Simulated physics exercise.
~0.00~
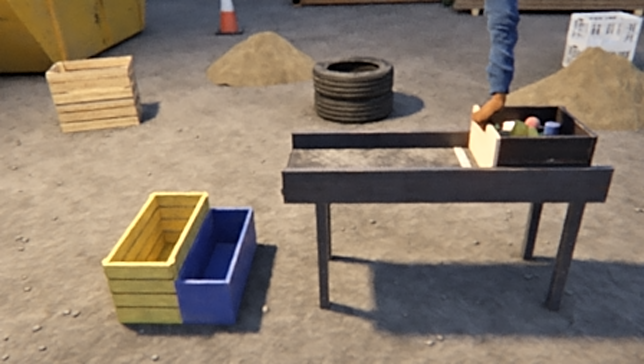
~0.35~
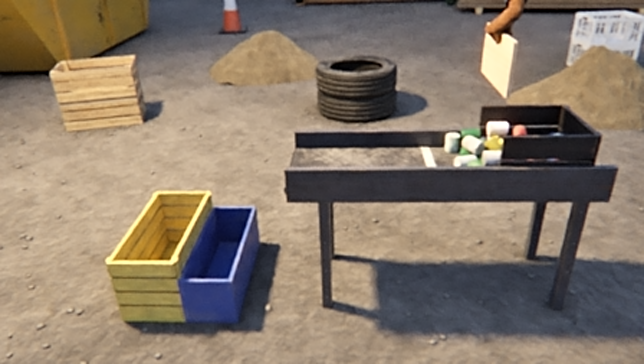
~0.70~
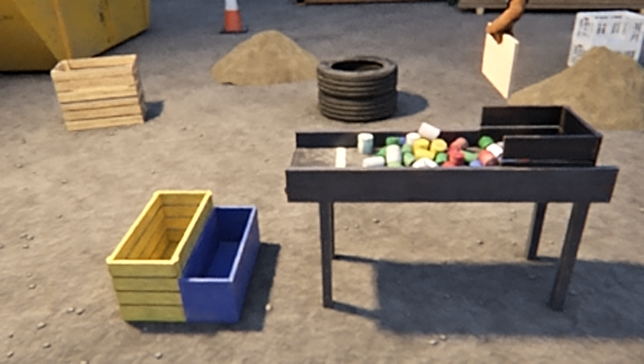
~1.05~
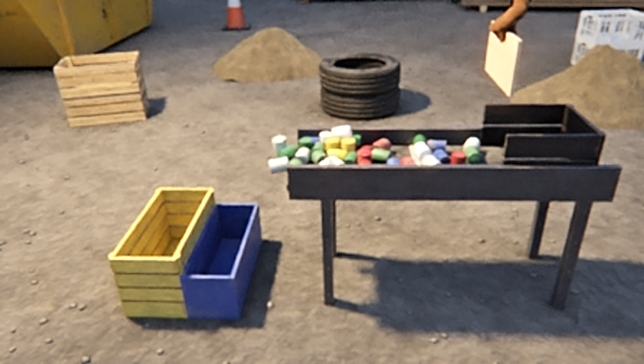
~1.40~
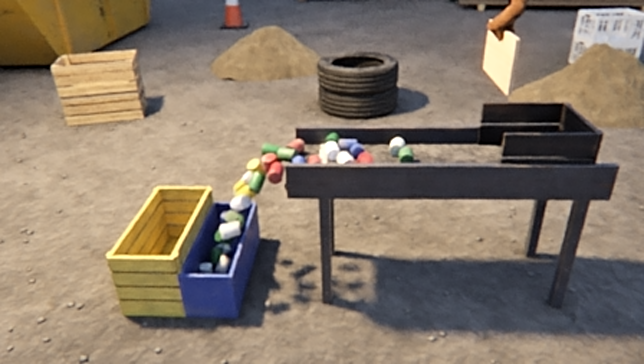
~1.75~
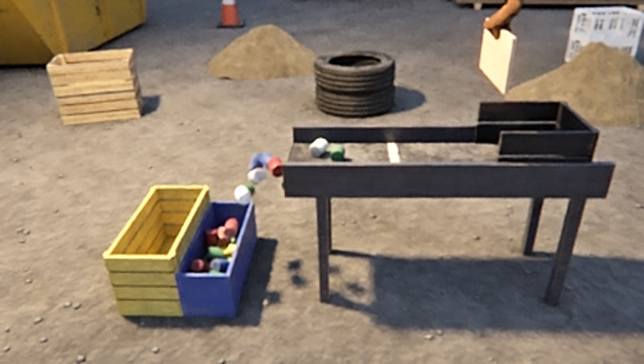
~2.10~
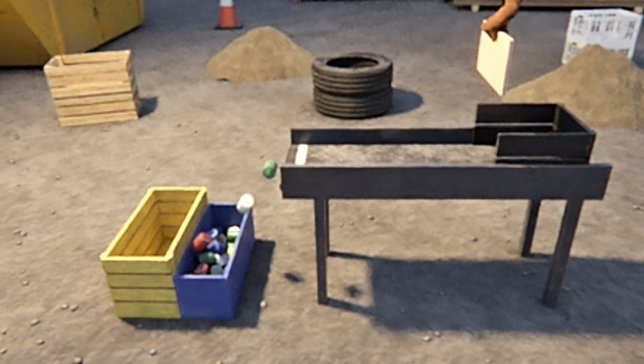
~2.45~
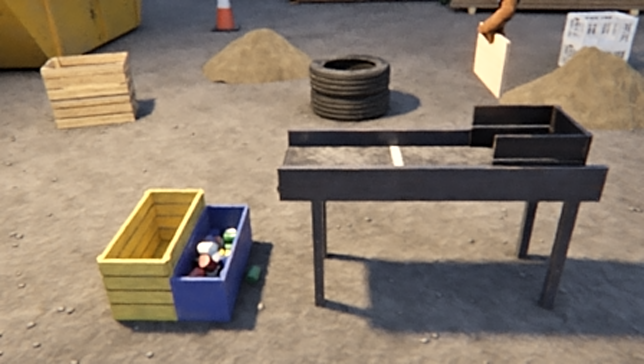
Hand lifting a gate from a black pen, spice jars riding the belt left and dropping into a blue bin, one landing outside.
